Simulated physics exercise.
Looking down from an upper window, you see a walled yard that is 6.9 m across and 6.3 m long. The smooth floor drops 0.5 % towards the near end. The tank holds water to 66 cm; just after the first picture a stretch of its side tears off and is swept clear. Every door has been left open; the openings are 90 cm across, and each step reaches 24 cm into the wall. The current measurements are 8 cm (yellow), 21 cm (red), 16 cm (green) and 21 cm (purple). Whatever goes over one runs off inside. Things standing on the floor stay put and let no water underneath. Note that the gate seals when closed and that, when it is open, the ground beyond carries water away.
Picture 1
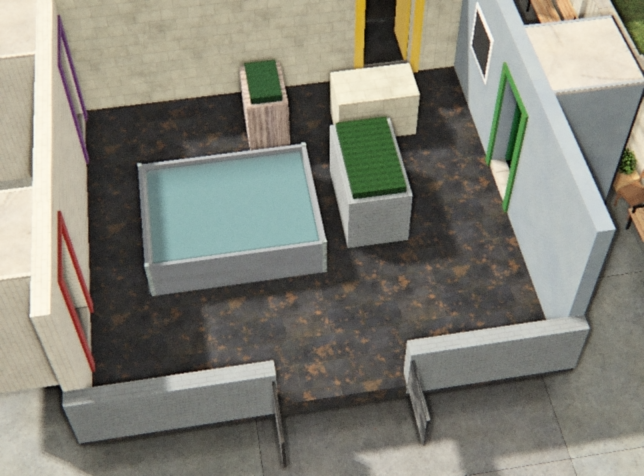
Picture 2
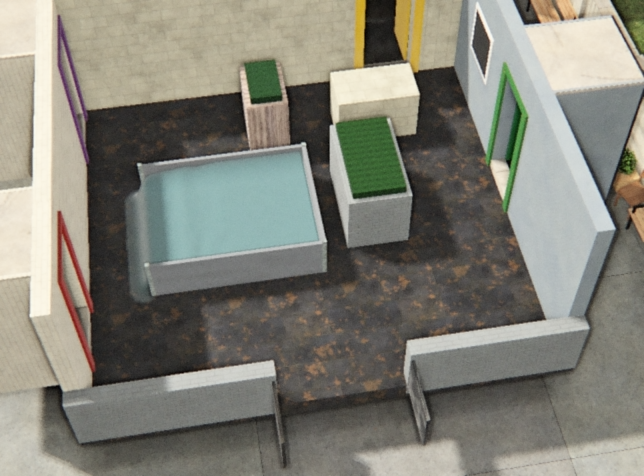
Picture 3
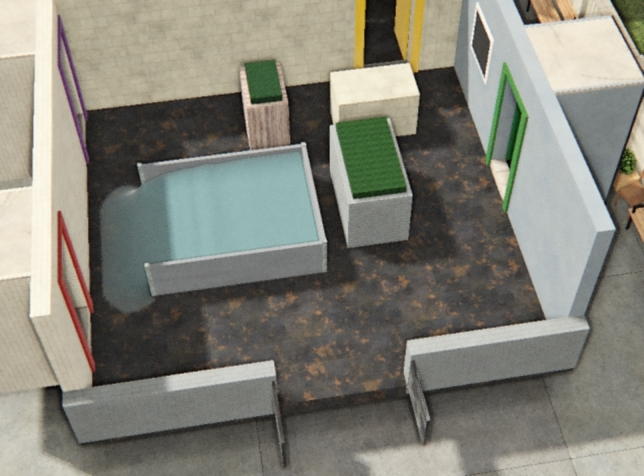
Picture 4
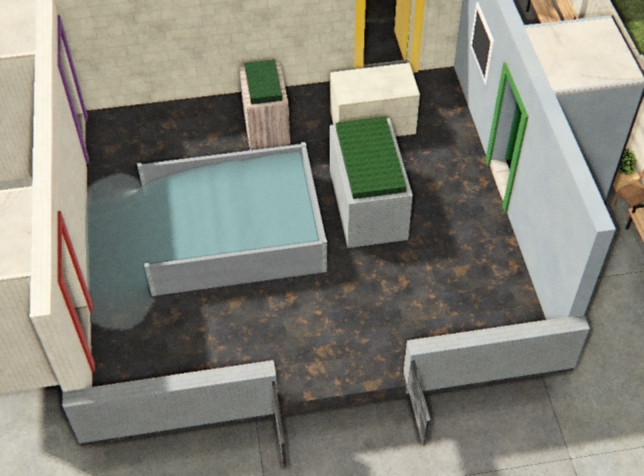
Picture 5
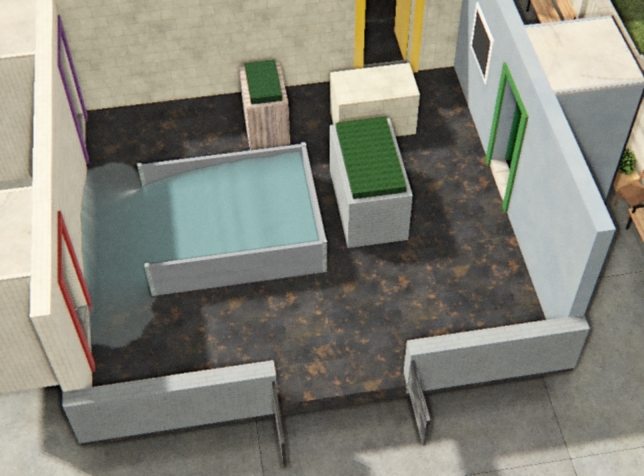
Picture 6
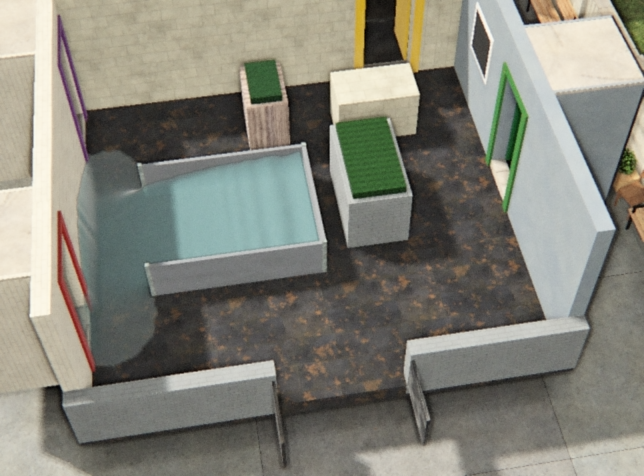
A pale blue pool of water in a grey-walled tank stands on the dark, mottled floor of a walled yard, seen from high above by a still camera. Right of it are green-topped and cream blocks, with a yellow doorway behind, a green one at right, and red and purple ones at left. The tank's left side opens and water pours out, spreading leftward to the wall, then along it both ways.
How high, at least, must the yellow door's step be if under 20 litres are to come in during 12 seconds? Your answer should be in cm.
I would say about 7.5 cm.
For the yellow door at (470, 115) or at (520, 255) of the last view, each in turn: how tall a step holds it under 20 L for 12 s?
Roughly 9.5 cm for the first and 11.0 cm for the second.
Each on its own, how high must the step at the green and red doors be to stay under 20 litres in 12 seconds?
You'd want some 9.5 cm at green and some 22 cm at red.
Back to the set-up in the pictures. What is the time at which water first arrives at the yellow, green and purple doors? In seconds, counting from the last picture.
Yellow: 2.6 s; green: 4.5 s; purple: 0.2 s.
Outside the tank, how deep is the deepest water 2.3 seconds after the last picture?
Max depth: Near 38 cm.
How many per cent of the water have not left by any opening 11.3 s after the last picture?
Around 92 per cent of the water.
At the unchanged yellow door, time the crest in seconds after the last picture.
9.5 s.
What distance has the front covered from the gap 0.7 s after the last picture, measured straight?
Near 3.2 metres, give or take.
Then, 0.7 s after the last picture water covers 20 % of the floor, deepest (51 cm) near (101, 257); it has not reached the yellow door.
Then, 2.3 s after the last picture water covers 45 % of the floor, deepest (38 cm) near (94, 418); it has not reached the yellow door.
Then, 11.3 s after the last picture water covers 100 % of the floor, deepest (15 cm) near (542, 350); 10 cm at the yellow door, 17 litres in over its 8 cm step.
At the yellow door as built, the water peaked near 11 cm, 9.5 s after the last picture.
With a step of 7 cm, 27 litres would have come in within the 12 s; with 9.5 cm, 6 litres. So under 20 litres takes about 7.5 cm.
